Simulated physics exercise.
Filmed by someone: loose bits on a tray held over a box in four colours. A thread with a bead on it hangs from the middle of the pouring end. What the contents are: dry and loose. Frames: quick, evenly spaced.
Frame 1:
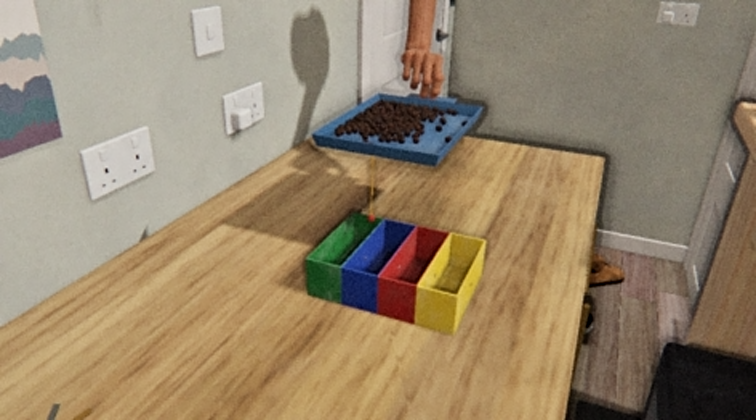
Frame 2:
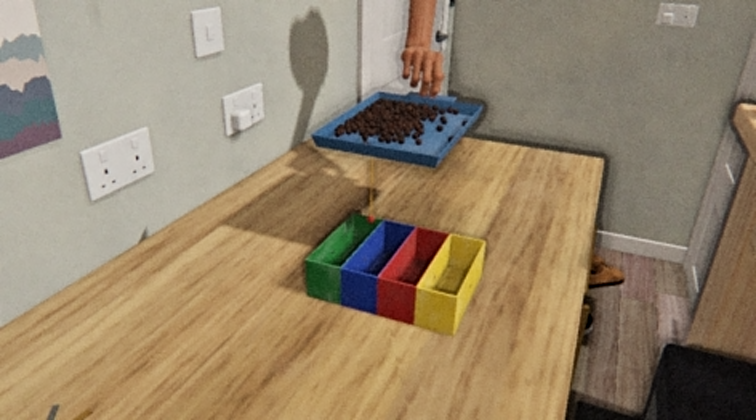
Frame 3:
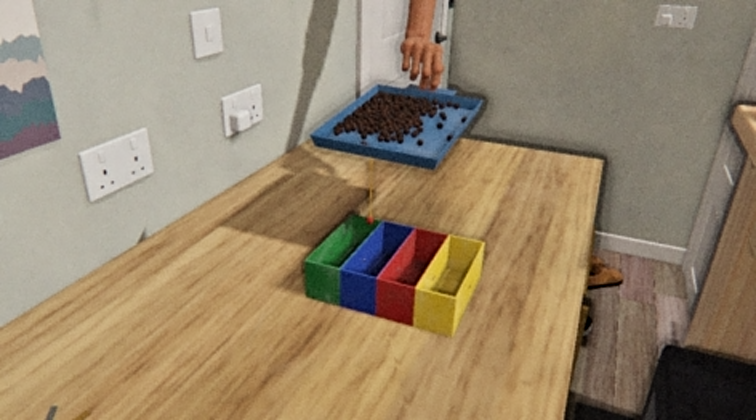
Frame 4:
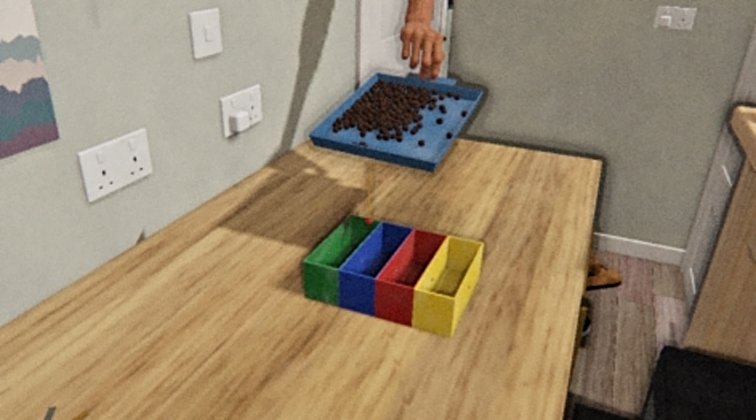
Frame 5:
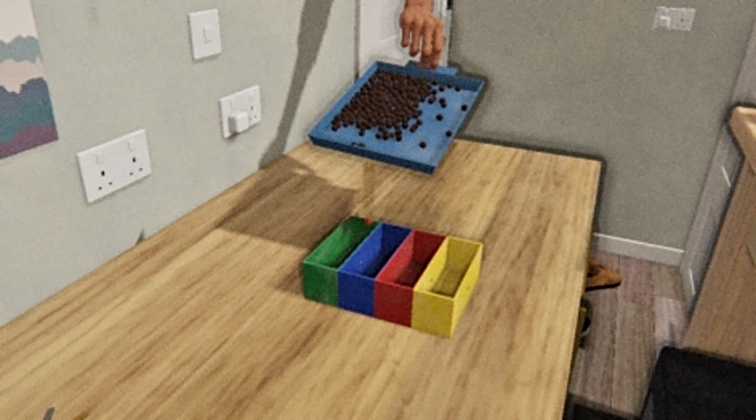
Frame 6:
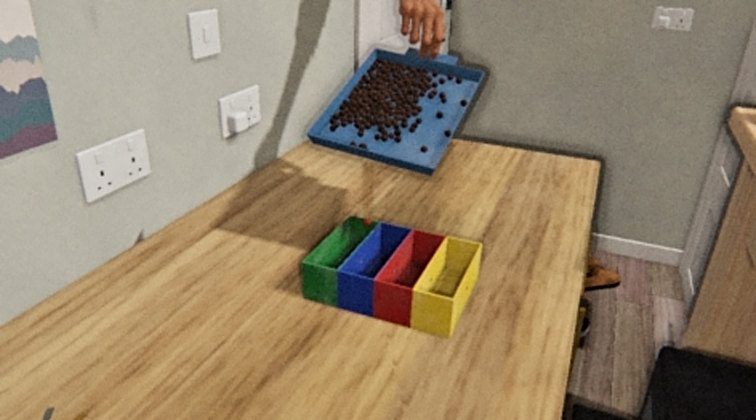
Blue tray of small dark brown balls tilting gradually toward the viewer above a green, blue, red and yellow box, hand behind.
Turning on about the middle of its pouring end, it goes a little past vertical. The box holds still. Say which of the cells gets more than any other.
That would be the red cell.
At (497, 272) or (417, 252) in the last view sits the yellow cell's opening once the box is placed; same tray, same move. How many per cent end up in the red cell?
I'd say about 10 percent, followed by about 30 percent.
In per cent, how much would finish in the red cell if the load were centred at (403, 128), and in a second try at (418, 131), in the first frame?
You'd get near 50 percent first and near 50 percent next.
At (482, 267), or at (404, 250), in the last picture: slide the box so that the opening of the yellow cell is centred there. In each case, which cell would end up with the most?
The cell in blue, then the cell in yellow.
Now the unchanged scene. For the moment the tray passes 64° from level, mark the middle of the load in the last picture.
In the last view the centre sits at roughly (399, 168).
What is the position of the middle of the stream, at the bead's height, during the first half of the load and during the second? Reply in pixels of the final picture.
The opening half passes (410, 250), the closing half (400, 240).
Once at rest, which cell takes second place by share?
The answer is that blue cell.
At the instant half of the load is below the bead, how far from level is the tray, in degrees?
I'd say close to 80 degrees.
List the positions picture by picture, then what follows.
Corners of the pouring end (316, 133) and (436, 153), level; middle of the load (389, 119), chocolate balls; bead on its thread (371, 218); green cell (324, 278); blue cell (360, 287); red cell (397, 297); yellow cell (436, 307), in the first picture.
Corners of the pouring end (316, 134) and (436, 155), level; middle of the load (388, 119), in the second picture.
Corners of the pouring end (315, 134) and (435, 157), tipped barely, lowest at the right corner; middle of the load (387, 115), in the third picture.
Corners of the pouring end (314, 134) and (434, 160), tipped a little, lowest at the right corner; middle of the load (387, 108), in the fourth picture.
Corners of the pouring end (313, 133) and (433, 163), tipped clearly, lowest at the right corner; middle of the load (386, 101), in the fifth picture.
Corners of the pouring end (312, 133) and (432, 165), tipped clearly, lowest at the right corner; middle of the load (386, 96), almost all on the move; green cell (320, 281); blue cell (356, 290); red cell (393, 300); yellow cell (432, 310), in the sixth picture.
Just after the last frame, tray tipped steeply; roughly two thirds on the tray; about a tenth in the red cell; about a tenth in the yellow cell; about a tenth in the blue cell; just a few in the green cell; roughly a quarter falling or outside the box.
A moment on, tray tipped past a quarter turn; about a tenth on the tray; roughly a third in the red cell; roughly a quarter in the blue cell; about a tenth in the yellow cell; about a tenth in the green cell; about a tenth falling or outside the box.
Further on, tray tipped past a quarter turn; roughly half in the red cell; roughly a quarter in the blue cell; about a tenth in the yellow cell; about a tenth in the green cell; about a tenth falling or outside the box.
When it is over, tray tipped past a quarter turn; roughly half in the red cell; roughly a quarter in the blue cell; about a tenth in the yellow cell; about a tenth in the green cell; about a tenth outside the box.
